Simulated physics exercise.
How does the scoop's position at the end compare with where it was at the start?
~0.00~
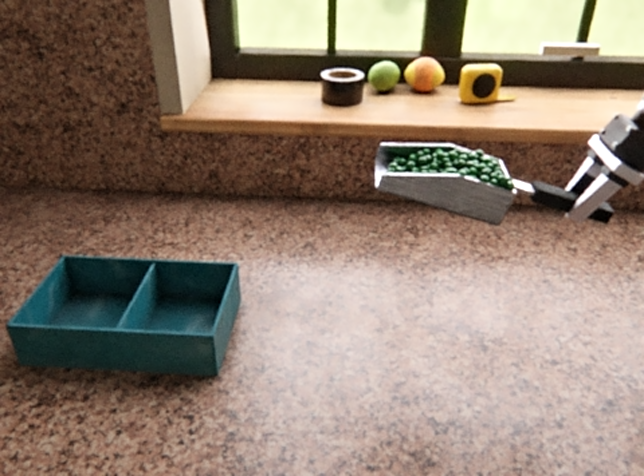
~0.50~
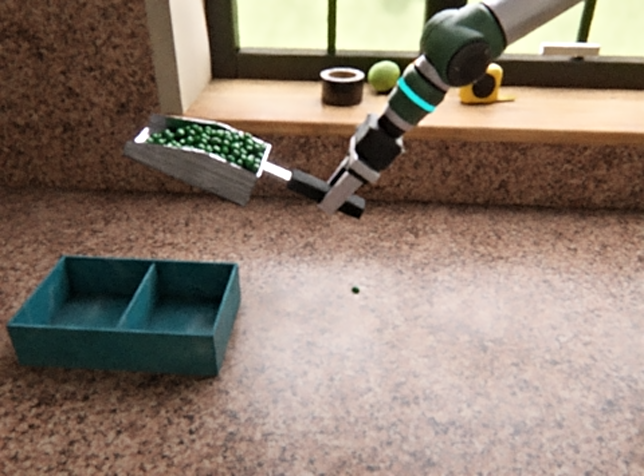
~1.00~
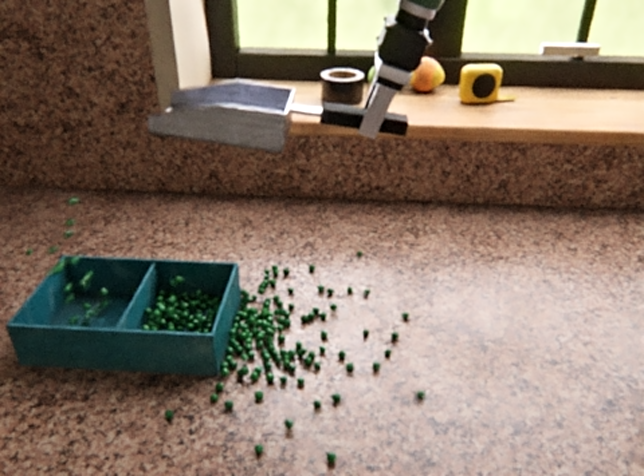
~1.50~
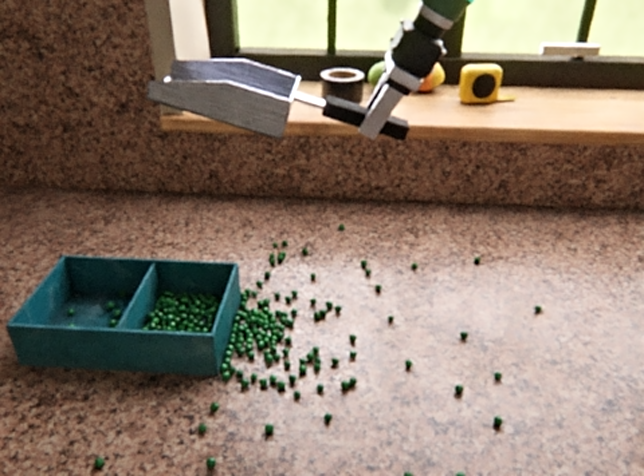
It starts right of centre, just below the windowsill and well to the right of the teal box. By the end it is farther left and higher up, held above the box in front of the left part of the sill.
